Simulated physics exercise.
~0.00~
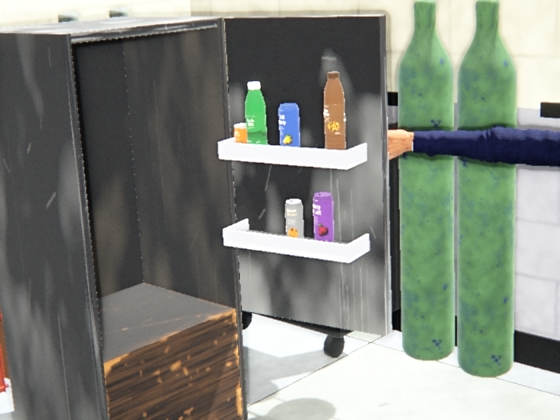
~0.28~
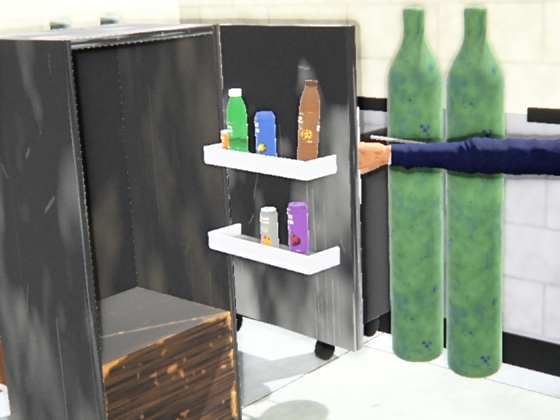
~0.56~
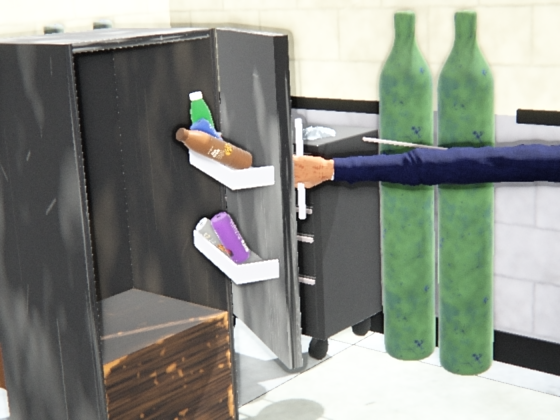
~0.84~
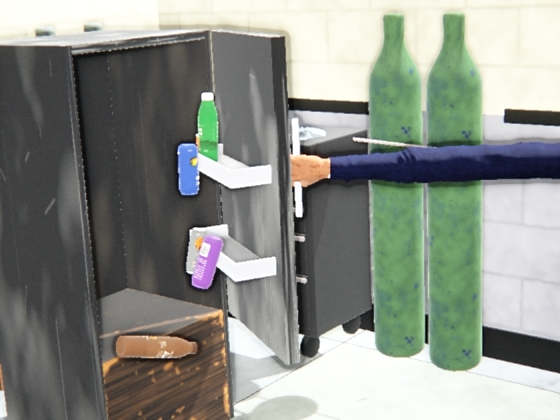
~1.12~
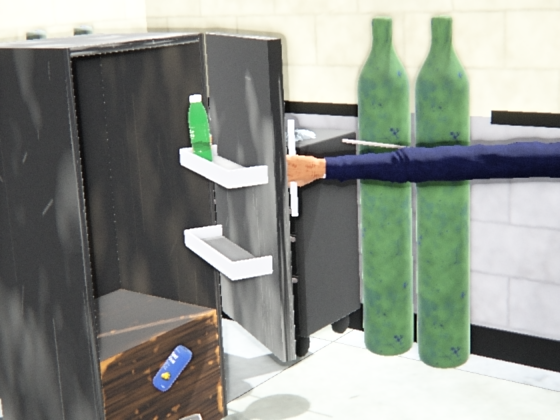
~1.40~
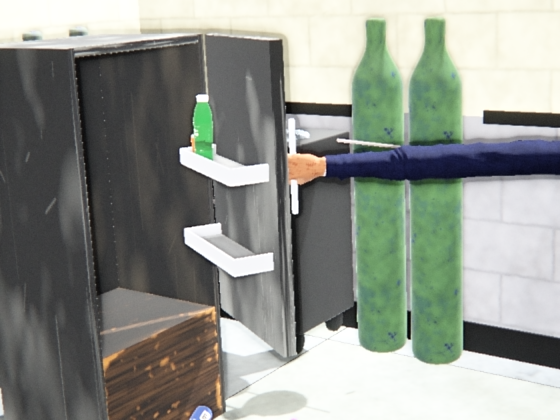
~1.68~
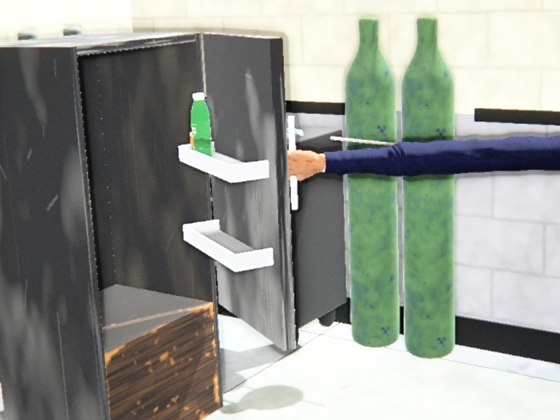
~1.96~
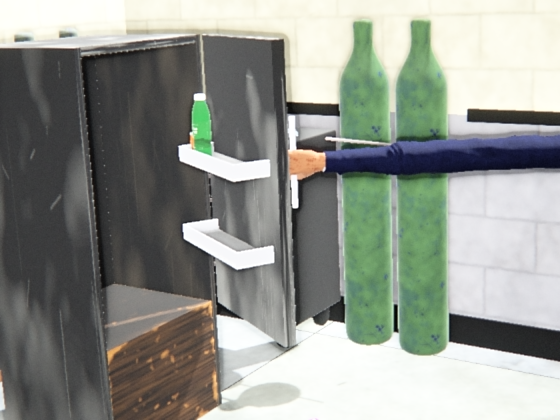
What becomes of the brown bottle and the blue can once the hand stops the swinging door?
Both the brown bottle and the blue can topple over the rail of the upper rack and fall out of the door.
